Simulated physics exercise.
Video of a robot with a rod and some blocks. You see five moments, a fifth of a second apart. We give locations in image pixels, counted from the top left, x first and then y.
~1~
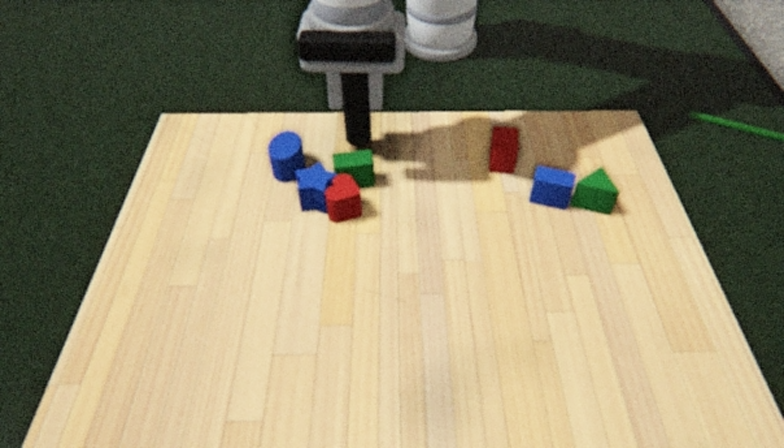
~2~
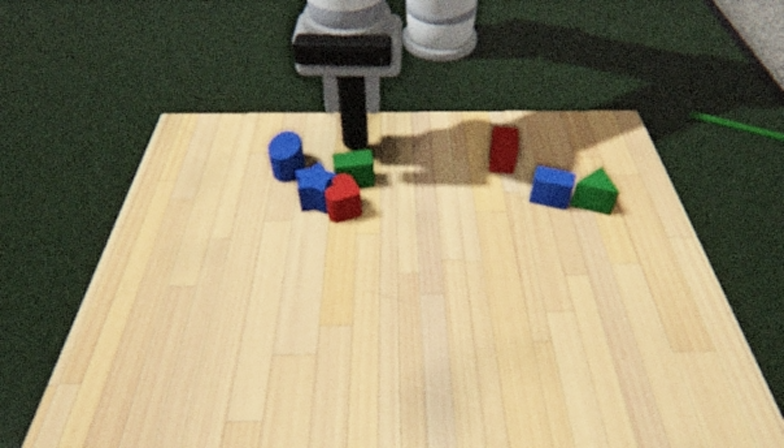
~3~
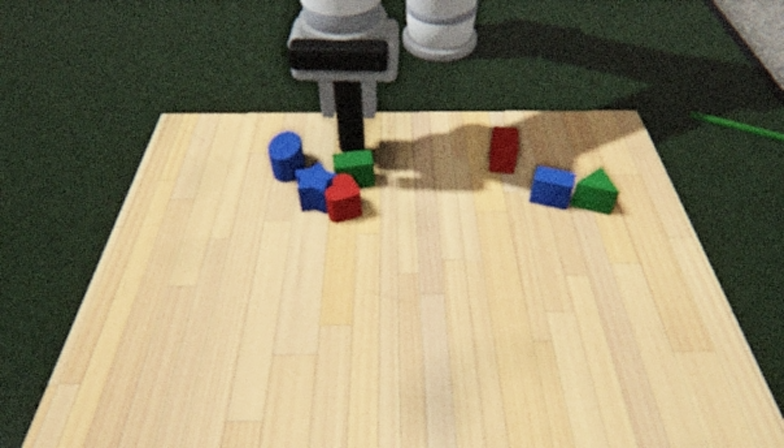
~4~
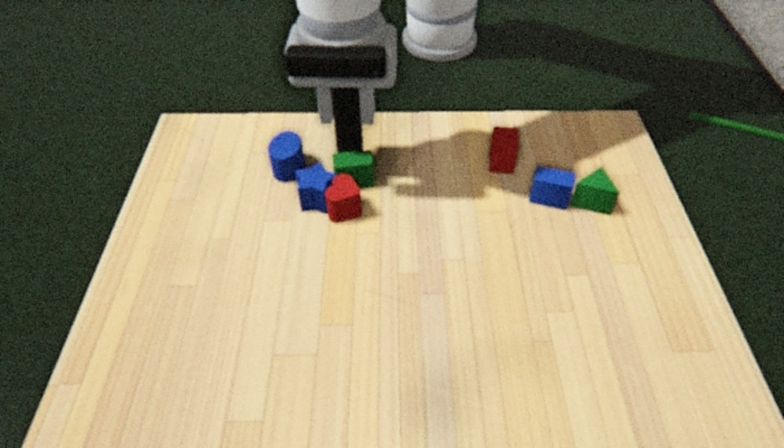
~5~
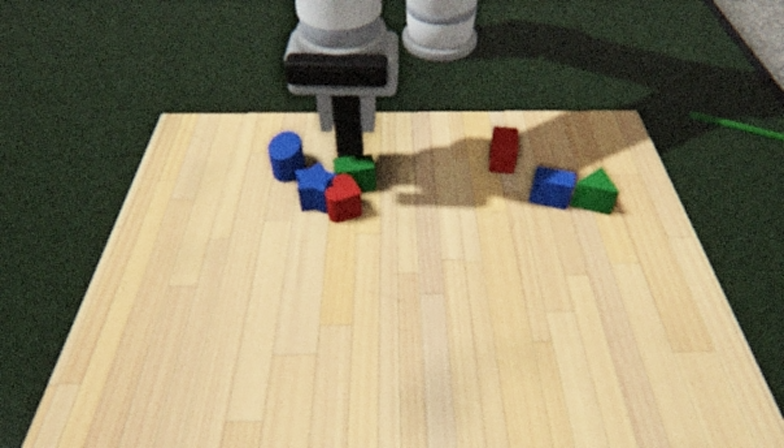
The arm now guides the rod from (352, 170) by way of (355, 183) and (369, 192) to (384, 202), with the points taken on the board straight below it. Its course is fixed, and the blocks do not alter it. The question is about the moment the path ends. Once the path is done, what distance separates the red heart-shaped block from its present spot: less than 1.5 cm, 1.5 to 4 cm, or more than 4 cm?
If I had to pick, the red heart-shaped block travels from 1.5 to 4 cm here.
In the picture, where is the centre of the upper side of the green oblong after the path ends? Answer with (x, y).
When the path ends, it will be at (361, 190).
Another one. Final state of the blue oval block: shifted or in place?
At the end of the path, it will still be in place.
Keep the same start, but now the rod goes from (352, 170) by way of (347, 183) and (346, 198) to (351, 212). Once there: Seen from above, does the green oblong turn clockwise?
That would be a yes.
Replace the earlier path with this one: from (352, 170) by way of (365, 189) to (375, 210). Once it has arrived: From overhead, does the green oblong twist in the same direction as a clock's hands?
Yes, that is what happens.
What follows on the original path. Halfway along, rod at (362, 179); blue star-shaped block at (312, 181), turned 25° clockwise; red heart-shaped block at (342, 202); green oblong at (358, 183), turned 35° clockwise.
At the end, rod at (384, 193); blue oval block still; blue star-shaped block at (312, 181), turned 25° clockwise; red heart-shaped block at (341, 206); green oblong at (361, 190), turned 55° clockwise.
